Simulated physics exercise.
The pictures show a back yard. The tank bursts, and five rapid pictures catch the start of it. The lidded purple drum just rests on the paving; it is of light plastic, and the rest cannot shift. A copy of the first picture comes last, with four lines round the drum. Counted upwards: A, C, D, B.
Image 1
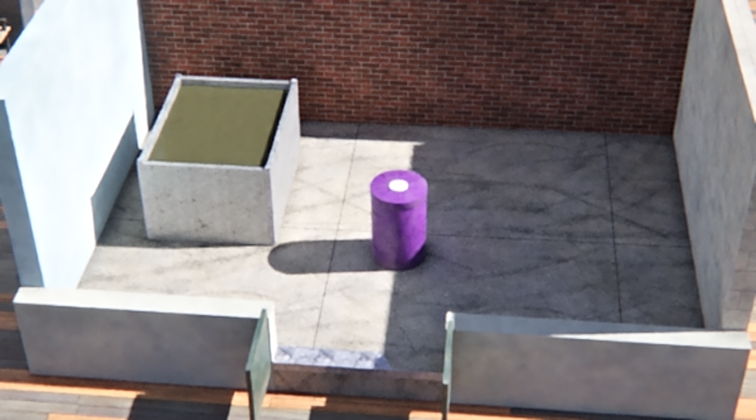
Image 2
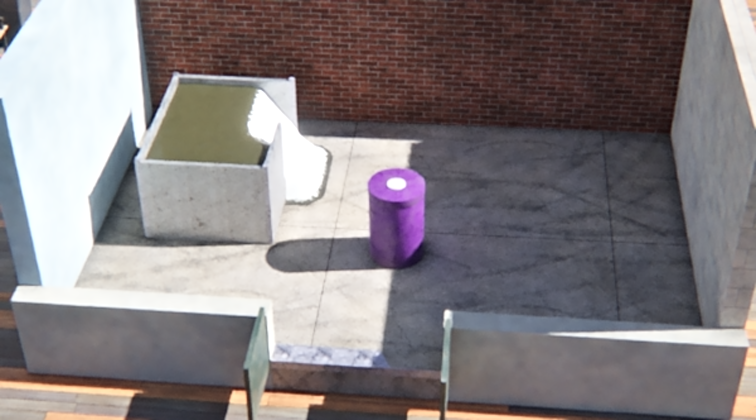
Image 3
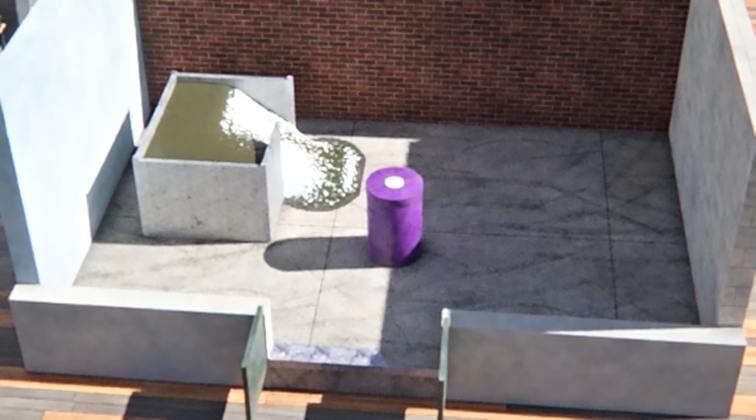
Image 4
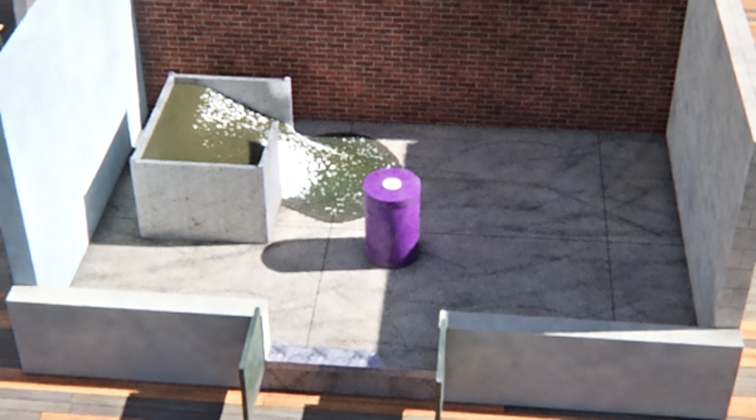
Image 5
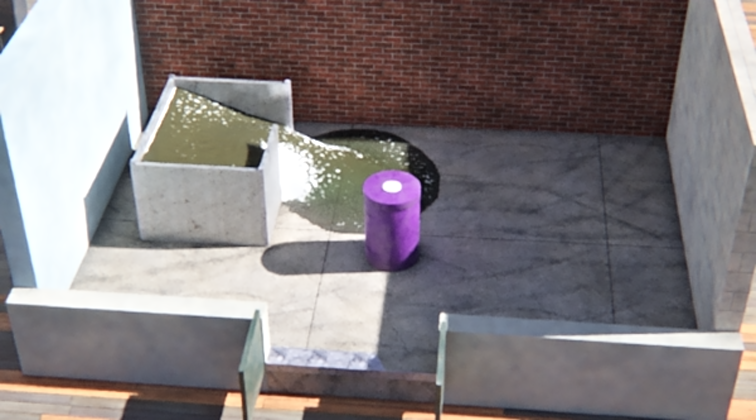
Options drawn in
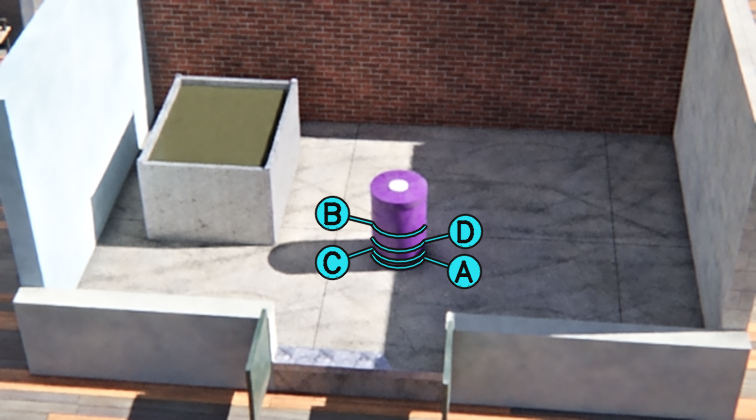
A sunlit back yard with a brick rear wall and pale side walls is seen from above, the view shifting very slightly. A pale grey tank of murky olive water stands at the left, a purple drum with a white spot on its lid near the middle, and an open gate in front. Water pours from the tank's right side, foaming white, and spreads rightward across the paving behind the drum.
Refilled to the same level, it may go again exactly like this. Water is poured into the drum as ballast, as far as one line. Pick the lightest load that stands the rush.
Go for C.
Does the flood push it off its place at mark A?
Yes, it does.
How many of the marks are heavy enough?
Three of them.
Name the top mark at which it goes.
That would be A.
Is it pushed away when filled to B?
No.
In cyan, A at (396, 267); B at (397, 236); C at (396, 261); D at (396, 251); from the bottom up A, C, D, B.
With A, it is pushed about its own width away.
With B, it does not move.
With C, it shifts by a finger or two and stays.
With D, it does not move.
